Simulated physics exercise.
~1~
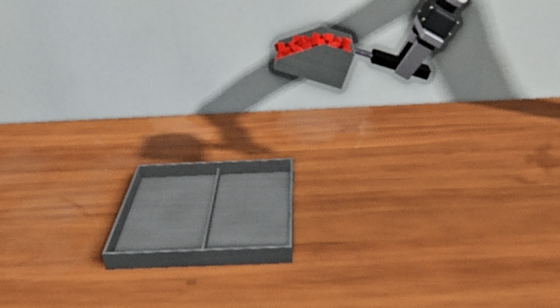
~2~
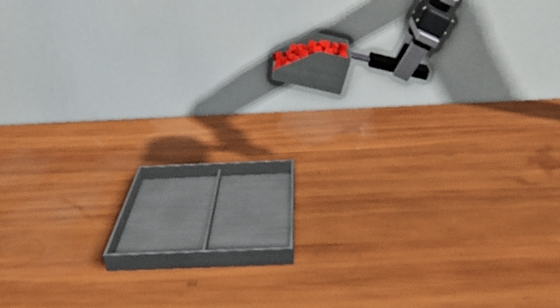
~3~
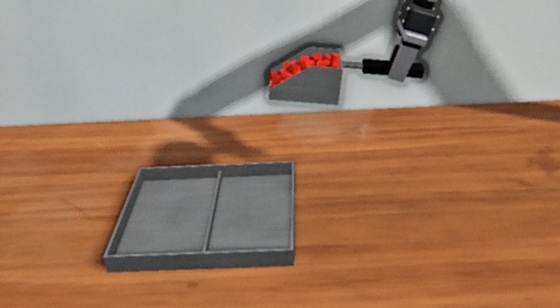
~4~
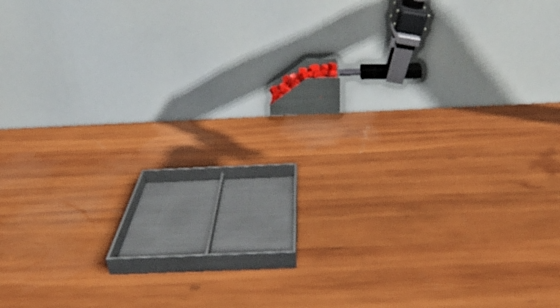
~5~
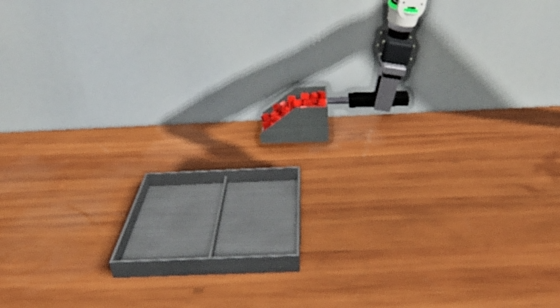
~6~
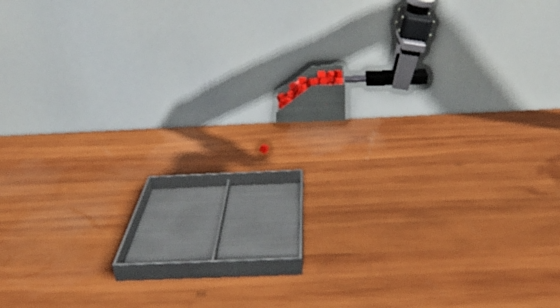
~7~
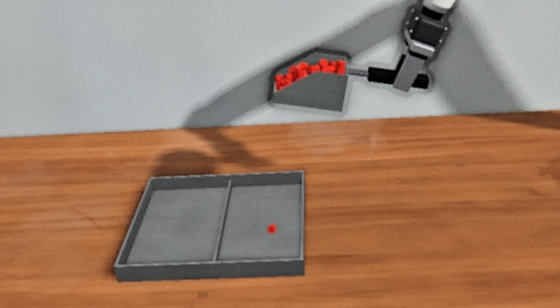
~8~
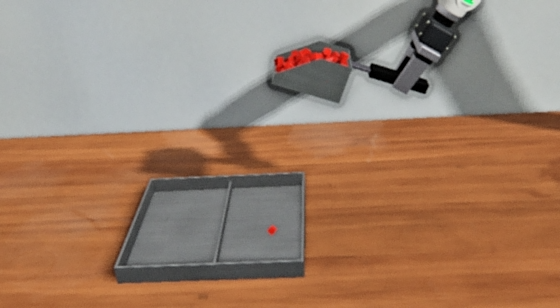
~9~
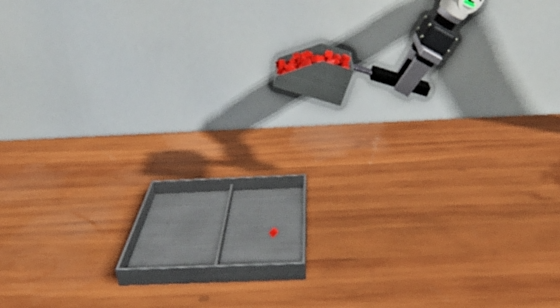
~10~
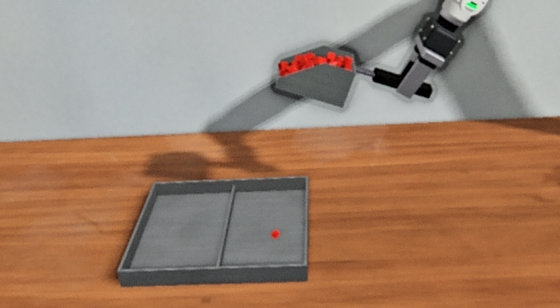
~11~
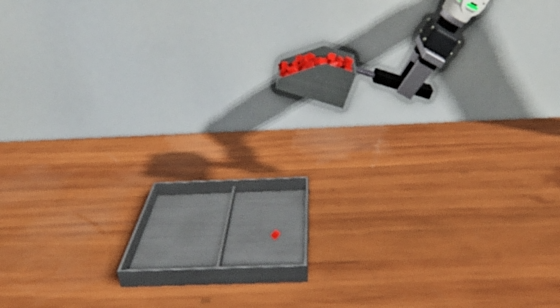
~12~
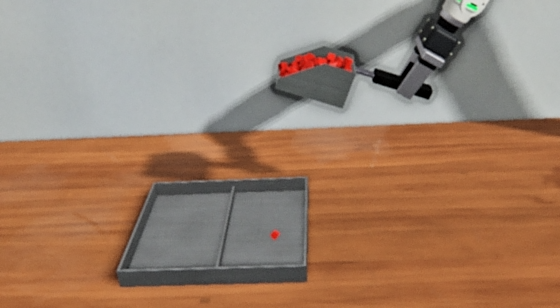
Above a wooden table, a robot arm lowering and levelling a scoop of red pieces, dropping one into a divided tray, then lifting and tilting back.
